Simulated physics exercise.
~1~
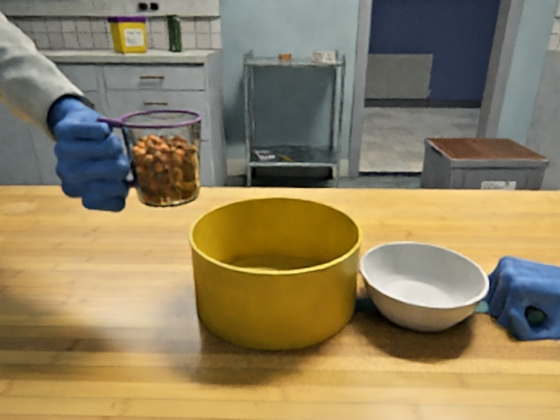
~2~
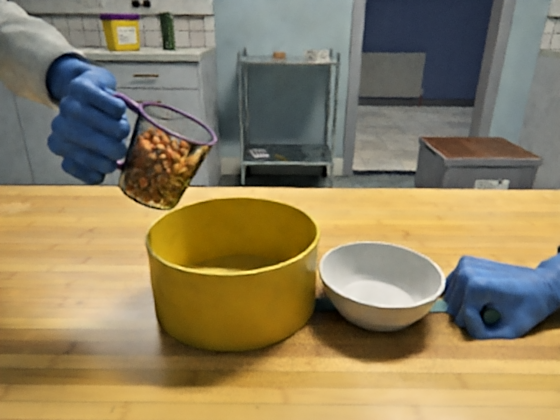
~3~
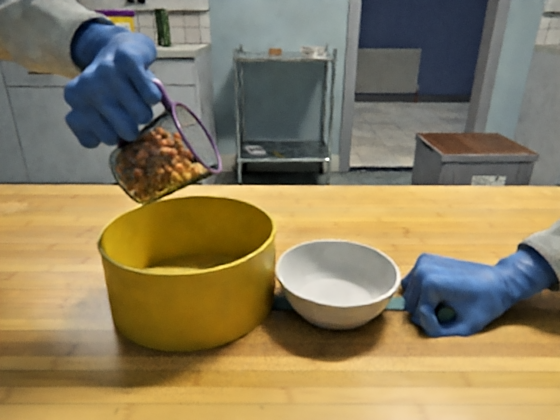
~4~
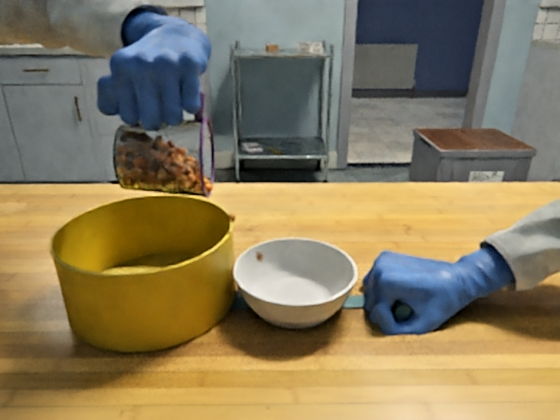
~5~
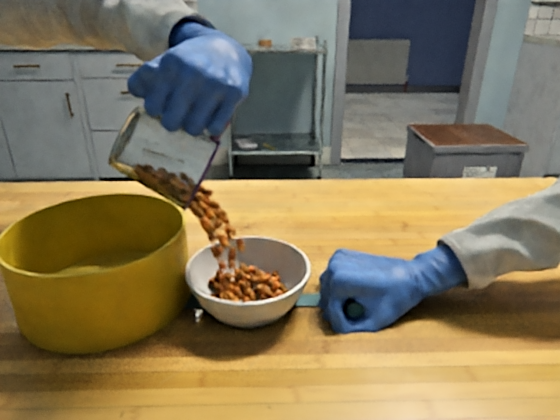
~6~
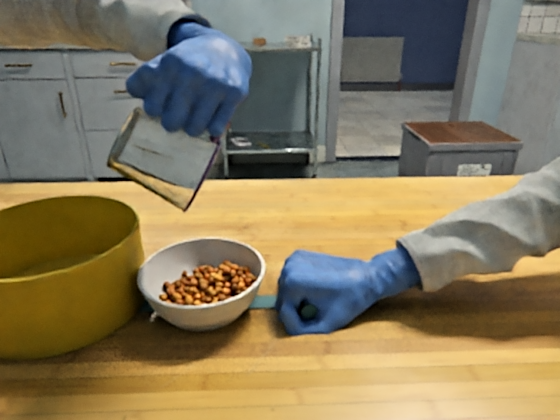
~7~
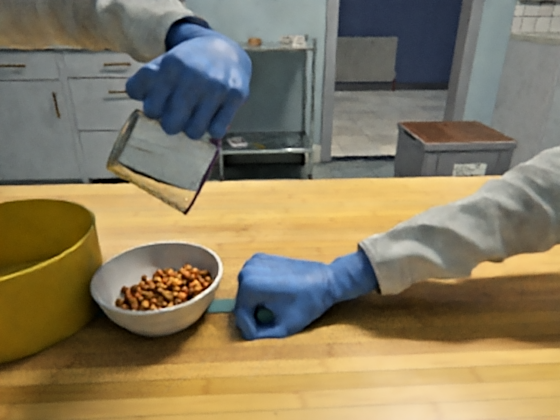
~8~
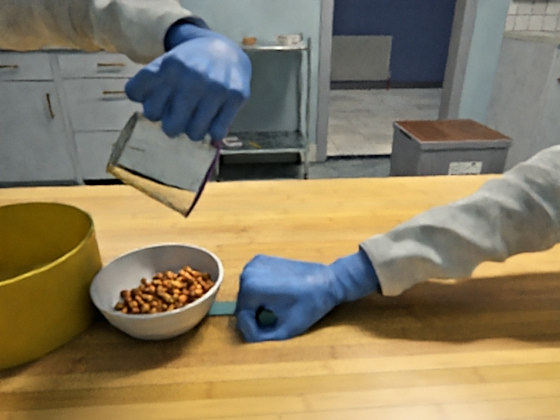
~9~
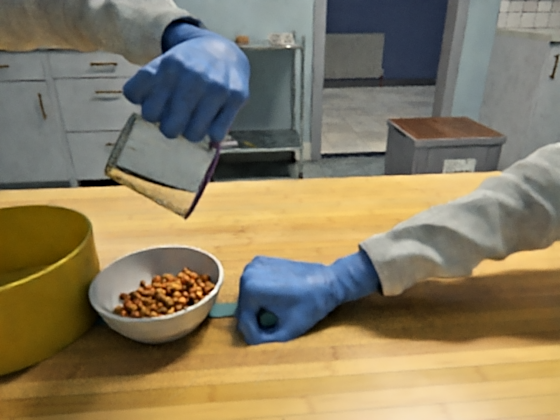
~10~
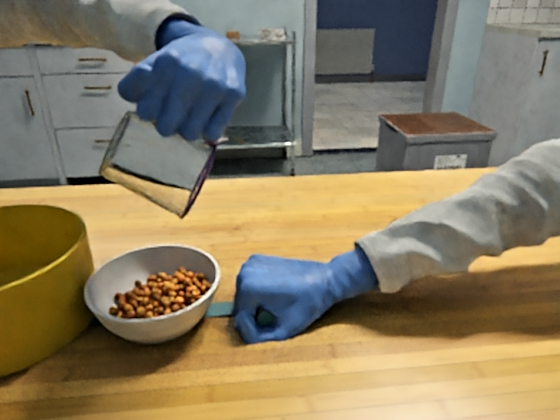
Roasted chickpeas pour from a tilting cup into the white bowl as joined dishes slide left.
